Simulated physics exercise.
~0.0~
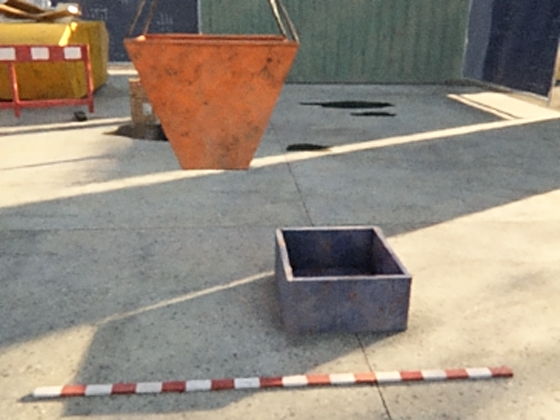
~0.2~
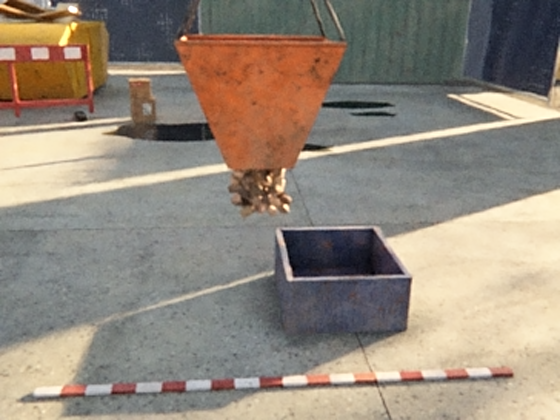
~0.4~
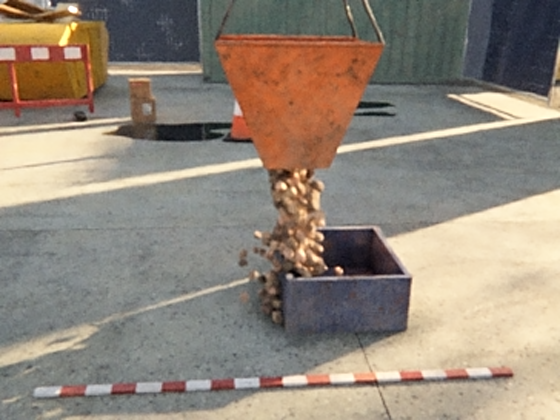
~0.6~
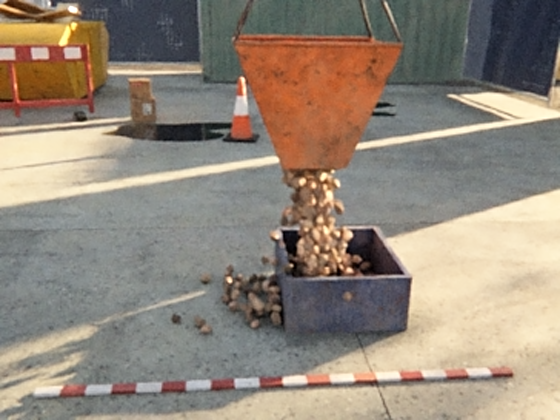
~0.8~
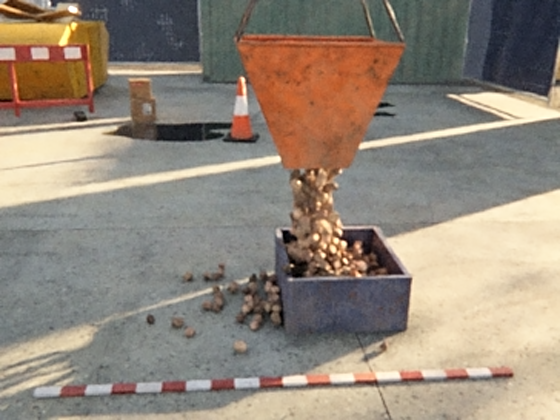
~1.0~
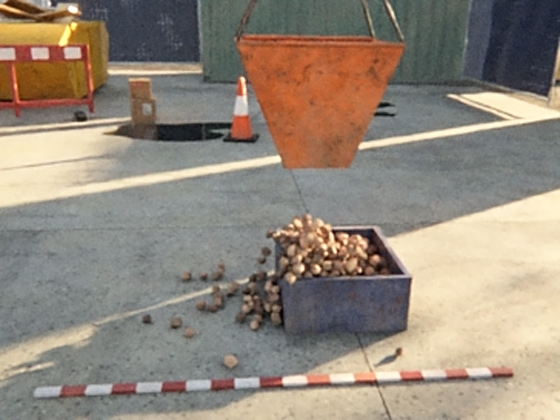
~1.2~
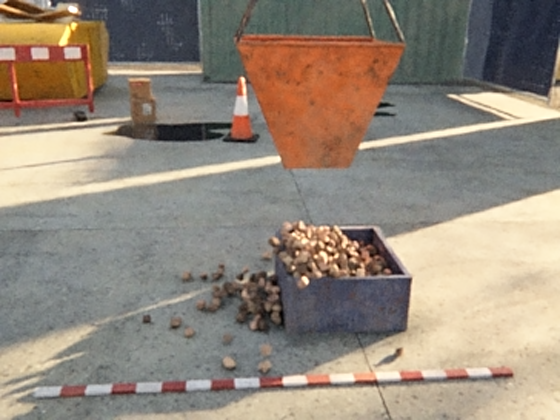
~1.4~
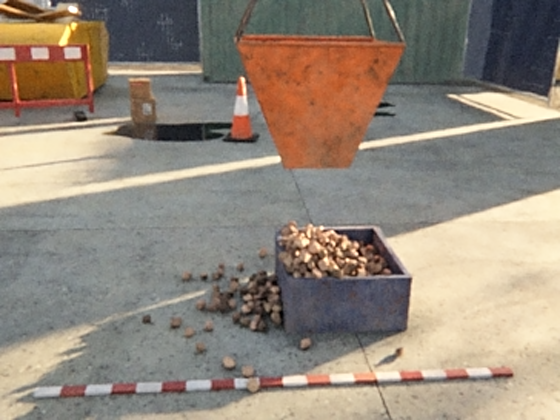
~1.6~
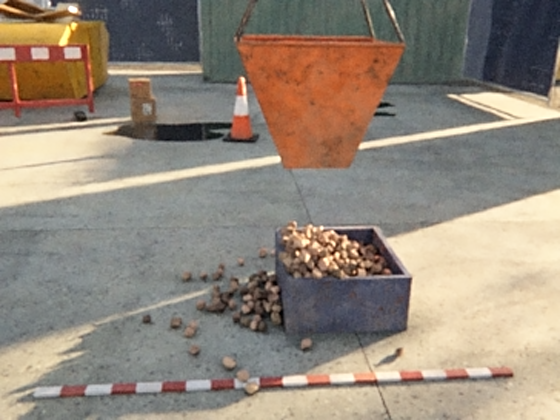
Orange hopper moving right and dropping brown stones, some spilling left of a dark bin, most ending heaped inside it.
